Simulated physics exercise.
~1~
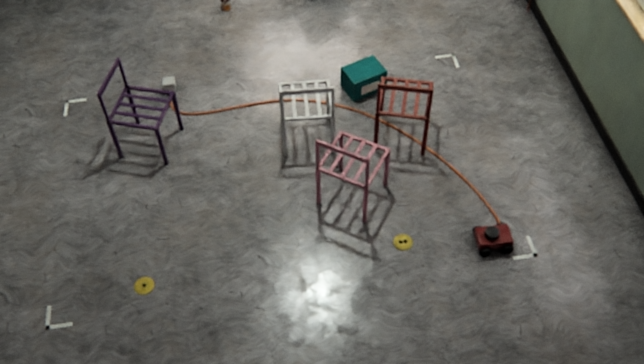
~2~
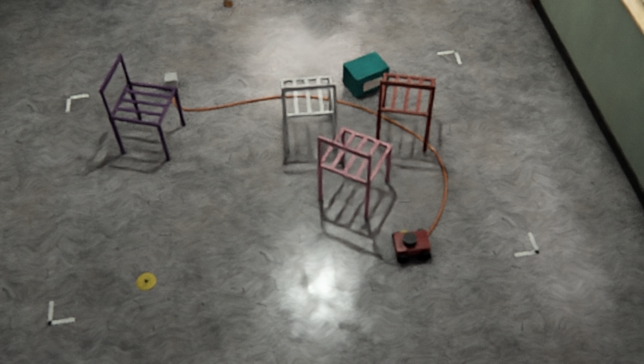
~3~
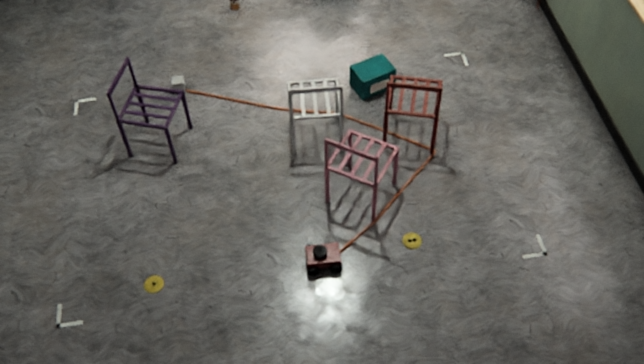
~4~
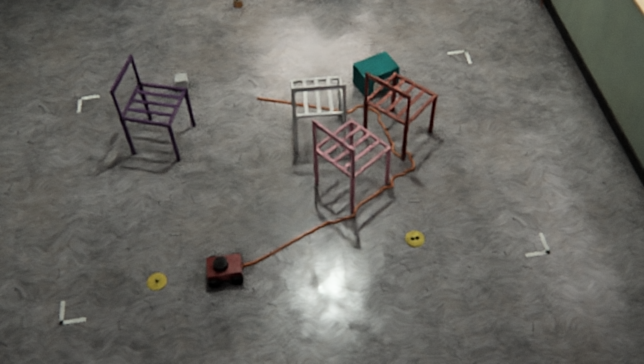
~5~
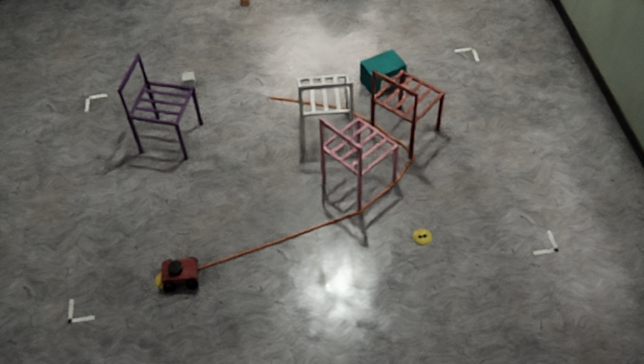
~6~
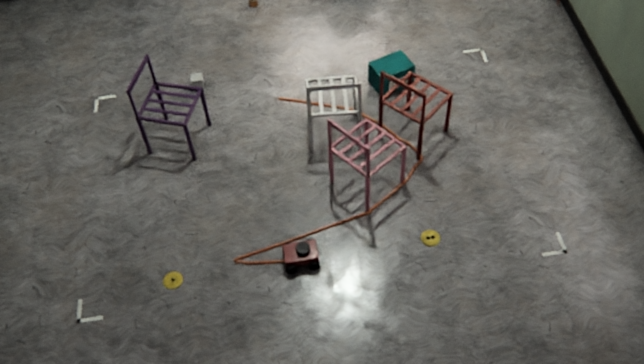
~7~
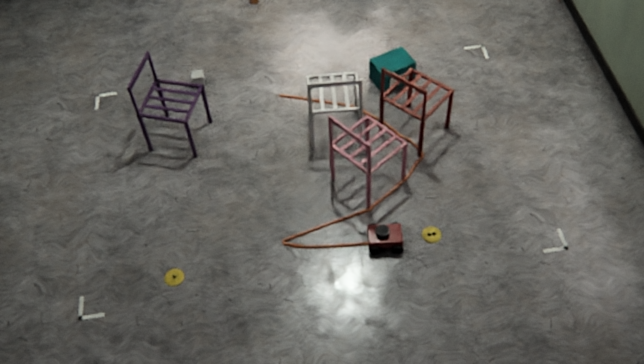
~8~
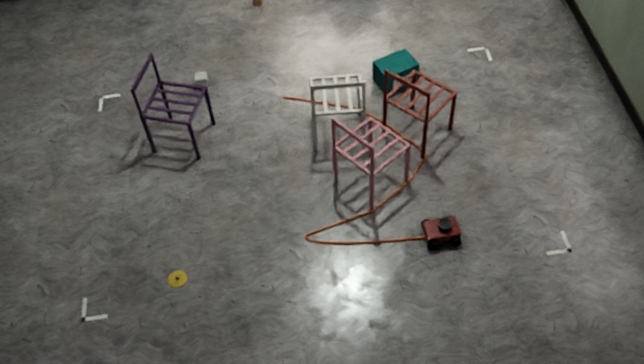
A grey, mottled floor is seen from high above, with a purple chair at left, a white chair near the centre, a pink chair in front, a red chair to the right and a teal box behind. An orange lead runs from beside the purple chair past the others to a small dark red cart at right. The cart moves left, drawing the lead taut around the chairs. The lead's far end comes loose, and the red and pink chairs shift slightly. The cart reaches the left yellow mark, then returns rightward, ending beyond the pink chair with the lead looped behind it.
